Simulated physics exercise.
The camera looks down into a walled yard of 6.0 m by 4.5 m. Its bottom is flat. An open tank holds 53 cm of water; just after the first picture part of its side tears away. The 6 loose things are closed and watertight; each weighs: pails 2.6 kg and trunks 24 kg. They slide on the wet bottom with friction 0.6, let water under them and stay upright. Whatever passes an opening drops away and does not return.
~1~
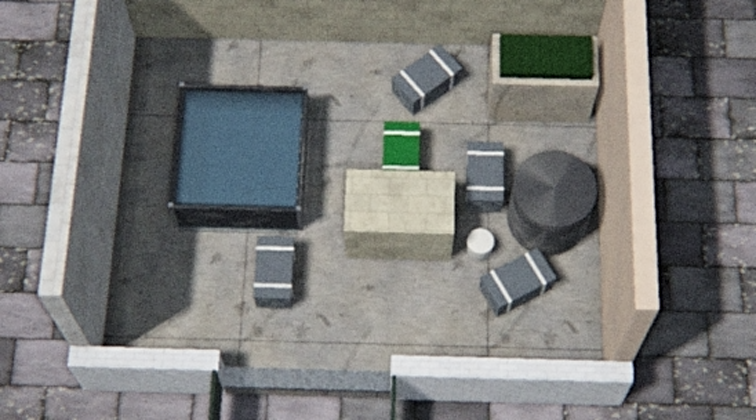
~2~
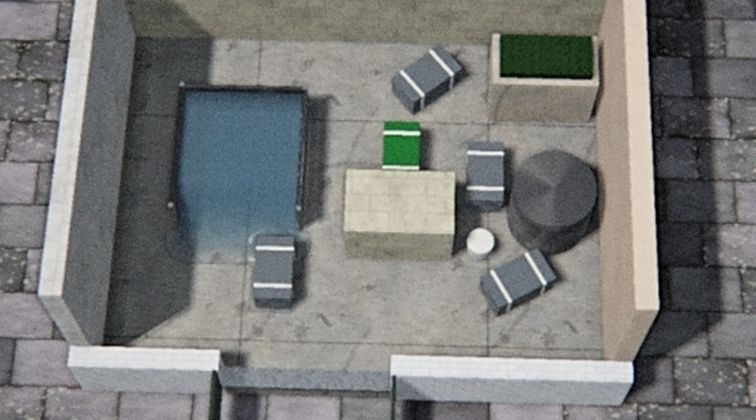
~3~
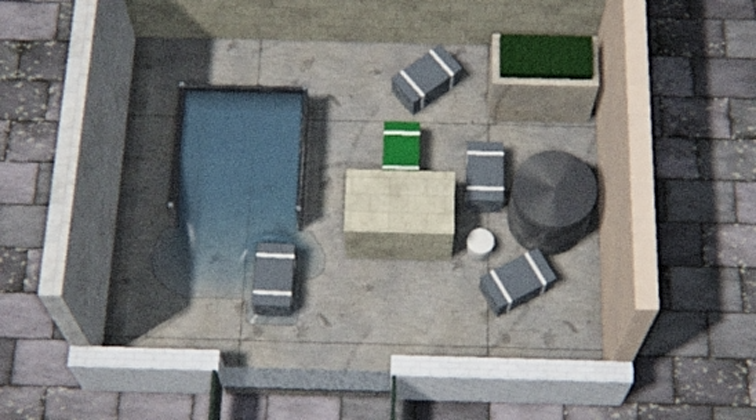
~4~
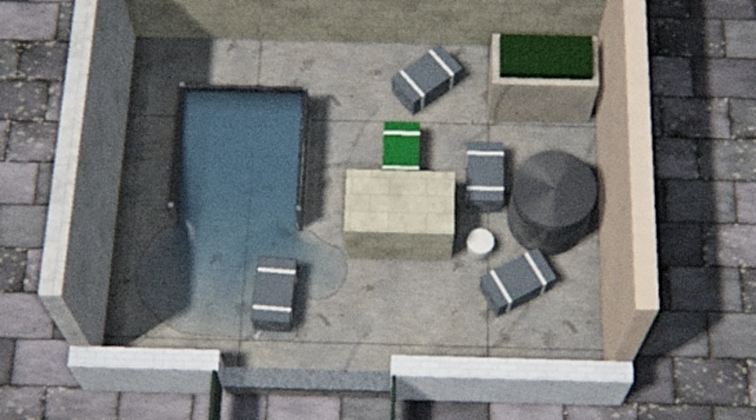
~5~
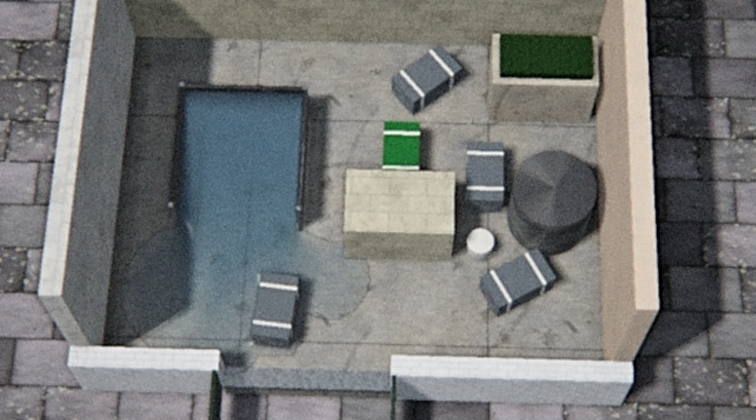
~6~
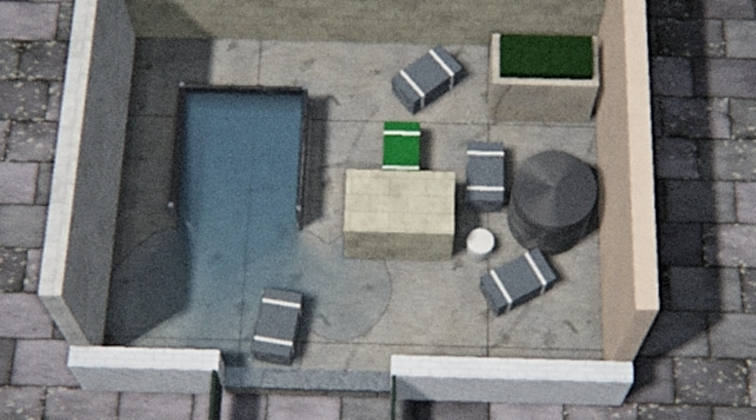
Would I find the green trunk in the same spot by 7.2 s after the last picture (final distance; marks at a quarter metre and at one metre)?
Green trunk barely shifts.
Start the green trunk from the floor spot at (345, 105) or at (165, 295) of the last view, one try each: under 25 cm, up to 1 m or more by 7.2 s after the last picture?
In that order: It stays put; it moves a short way.
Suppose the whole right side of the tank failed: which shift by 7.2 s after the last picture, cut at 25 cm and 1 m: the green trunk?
In that case the green trunk is nudged along.
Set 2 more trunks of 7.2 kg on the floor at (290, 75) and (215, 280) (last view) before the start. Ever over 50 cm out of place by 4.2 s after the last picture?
In that order: Under, over.
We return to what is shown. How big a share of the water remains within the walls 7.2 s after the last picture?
Some 56 per cent remains.
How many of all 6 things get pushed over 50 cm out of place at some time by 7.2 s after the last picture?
I count 1.
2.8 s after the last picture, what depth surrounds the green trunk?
About 0 cm.
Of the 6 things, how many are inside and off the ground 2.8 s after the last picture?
I count 0.
Then, 0.9 s after the last picture the green trunk is near (401, 150), 0.0 m from its start, aground; 0 of 6 are out; 0 afloat.
Then, 2.8 s after the last picture the green trunk is near (401, 150), 0.0 m from its start, aground; 0 of 6 are out; 0 afloat.
Then, 4.8 s after the last picture the green trunk is near (401, 150), 0.0 m from its start, aground; 0 of 6 are out; 0 afloat.
Then, 7.2 s after the last picture the green trunk is near (401, 150), 0.0 m from its start, aground; 0 of 6 are out; 1 afloat.
